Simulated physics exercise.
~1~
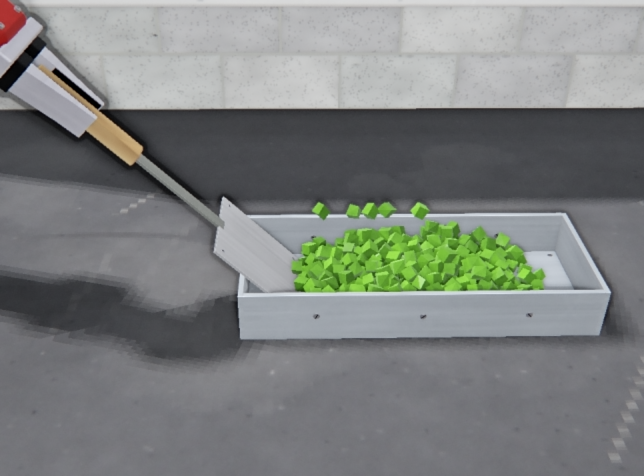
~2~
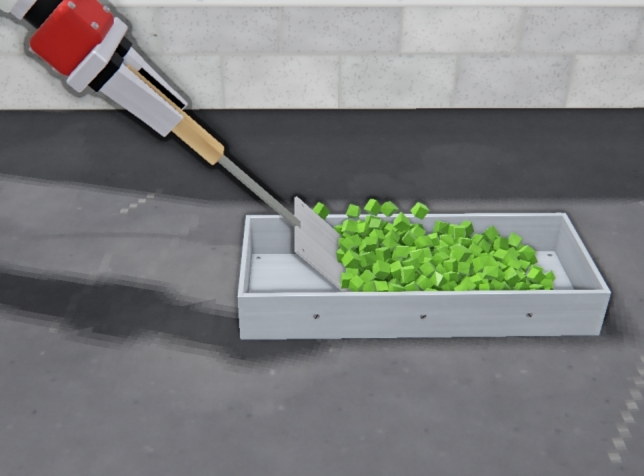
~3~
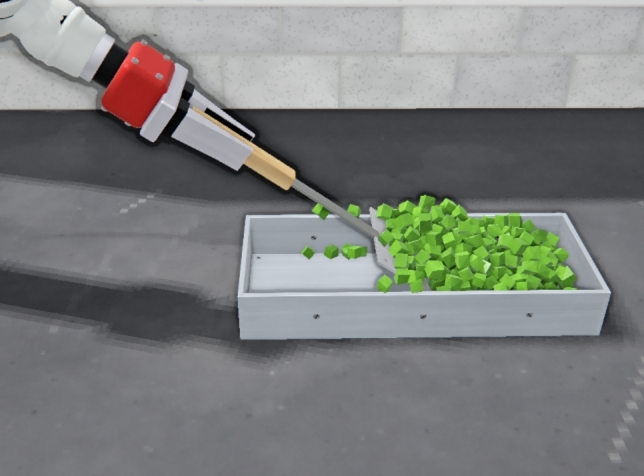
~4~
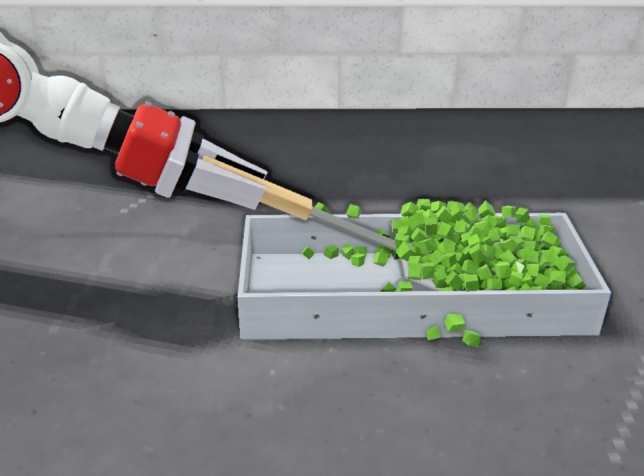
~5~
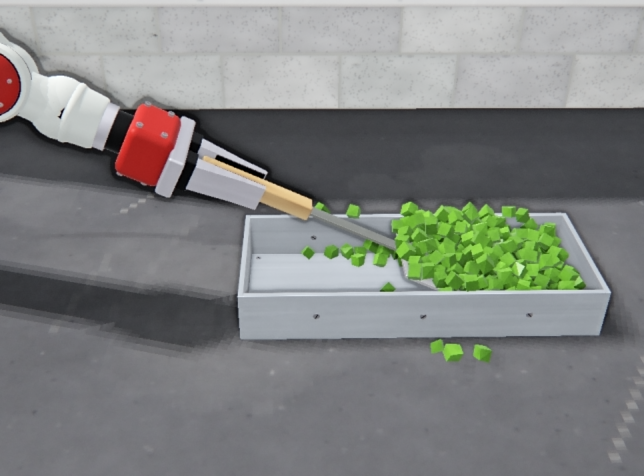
On a grey tabletop, a robot arm pushing green cubes rightward through a trough with a turner, a few spilling over the front.
